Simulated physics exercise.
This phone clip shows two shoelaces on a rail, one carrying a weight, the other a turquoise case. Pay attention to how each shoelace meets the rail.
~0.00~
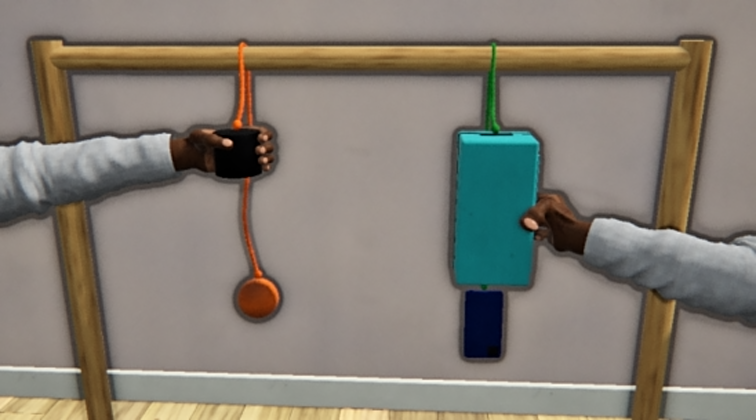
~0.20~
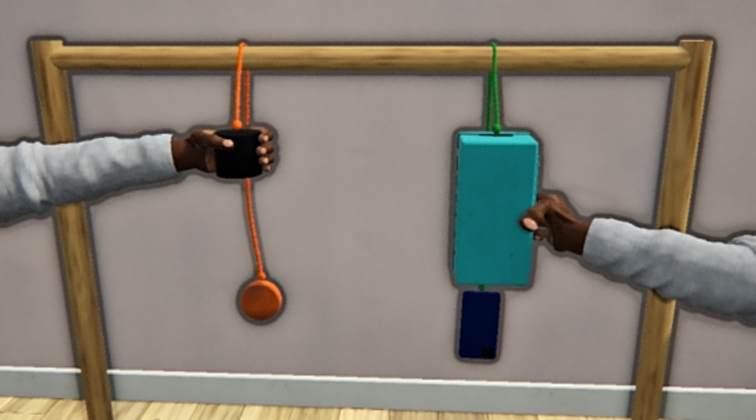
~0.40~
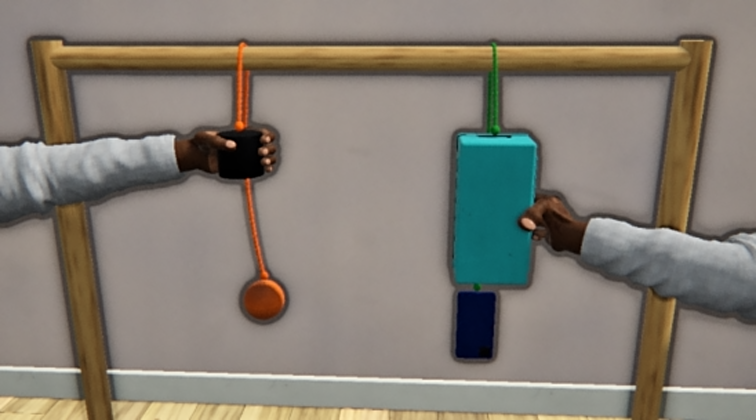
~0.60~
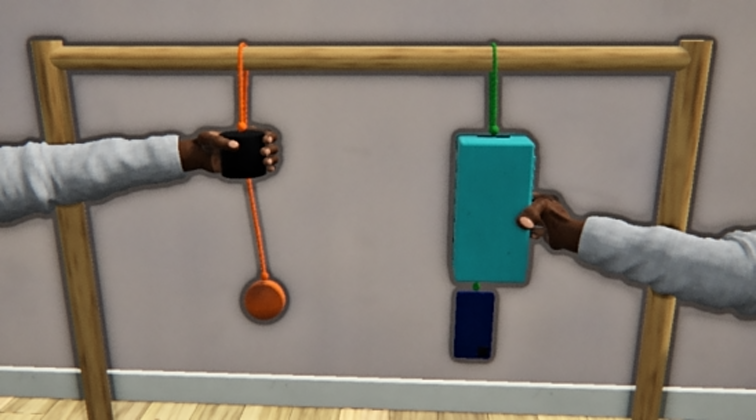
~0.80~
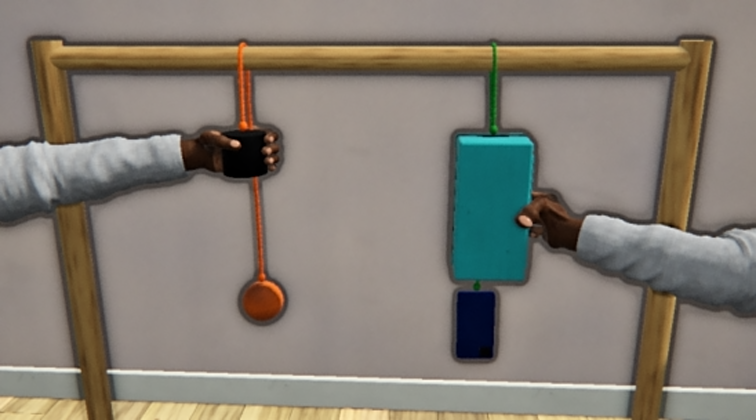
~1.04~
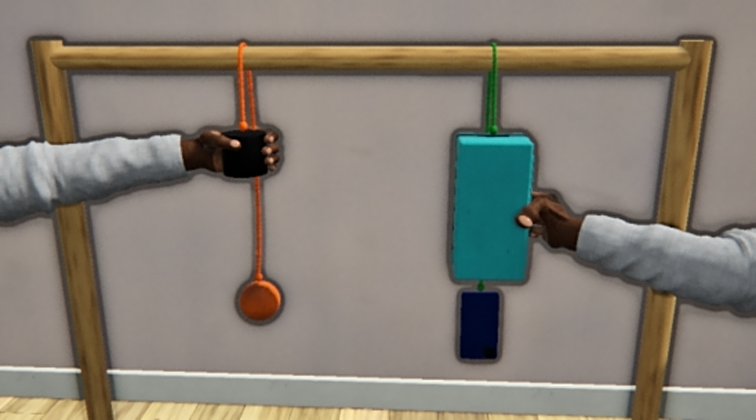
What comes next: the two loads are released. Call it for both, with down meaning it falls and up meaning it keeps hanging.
Weight - down; turquoise case - down.
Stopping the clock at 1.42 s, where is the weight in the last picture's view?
About (252, 261).
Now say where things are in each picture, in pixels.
In the first frame, weight (238, 153); turquoise case (493, 208); left orange (258, 299); right phone (483, 325).
In the second frame, weight (238, 153); turquoise case (493, 208).
In the third frame, weight (241, 154); turquoise case (492, 208).
In the fourth frame, weight (243, 154); turquoise case (490, 207).
In the fifth frame, weight (245, 153); turquoise case (490, 206).
In the sixth frame, weight (245, 153); turquoise case (490, 206); left shoelace only laid over the rail; right shoelace only laid over the rail.
Around 1.42 s, weight dropping near (252, 260); turquoise case dropping near (483, 320).
Around 1.72 s, weight on the floor; turquoise case on the floor.
Finally, weight on the floor; turquoise case on the floor. The weight pulls its rope through and the turquoise case runs down to the floor.
